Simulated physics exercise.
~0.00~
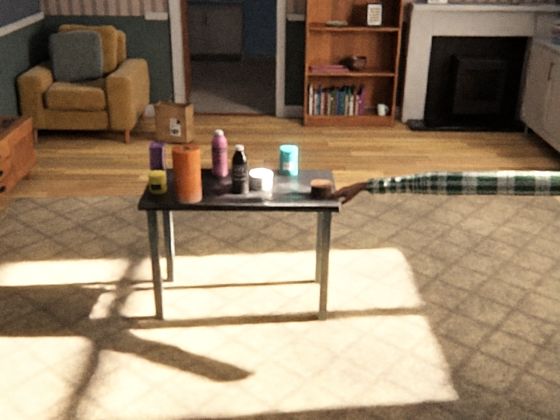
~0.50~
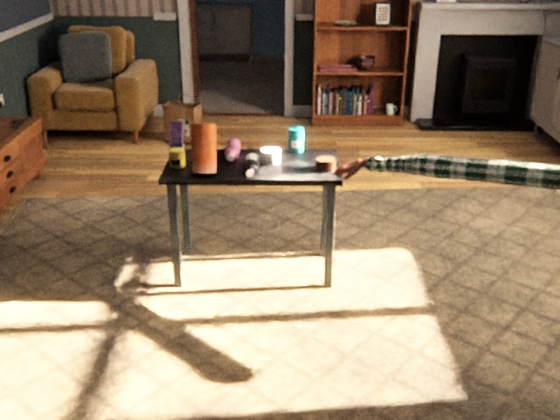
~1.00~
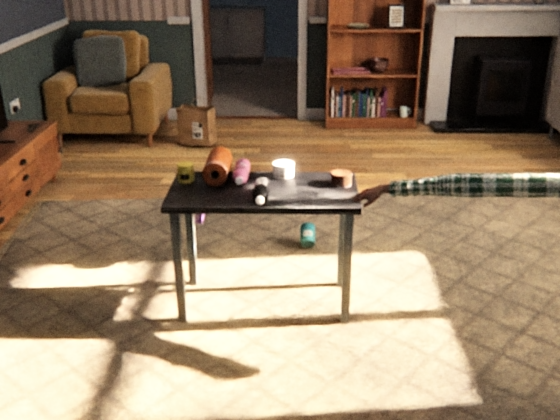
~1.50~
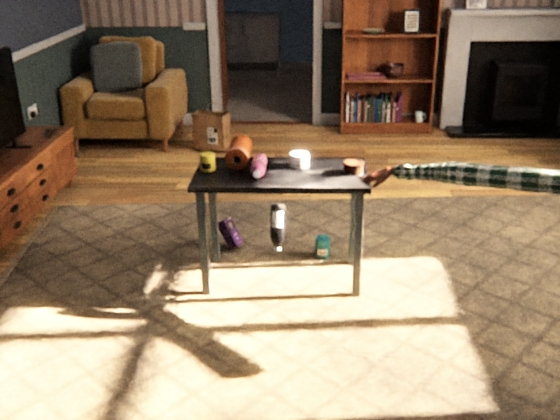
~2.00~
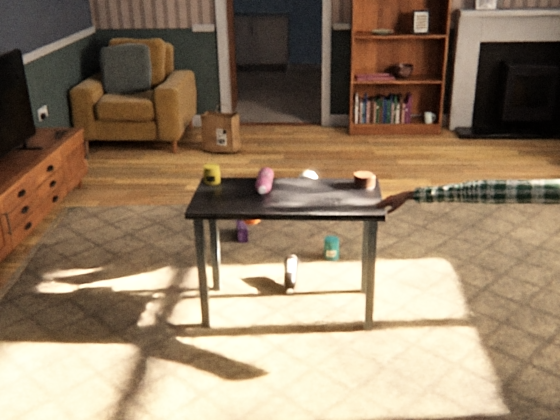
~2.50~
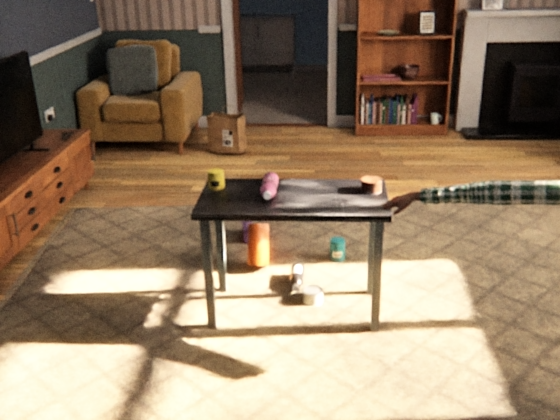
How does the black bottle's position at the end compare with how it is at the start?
At the start the black bottle stands upright on the table, but by the end it is lying on its side on the floor.
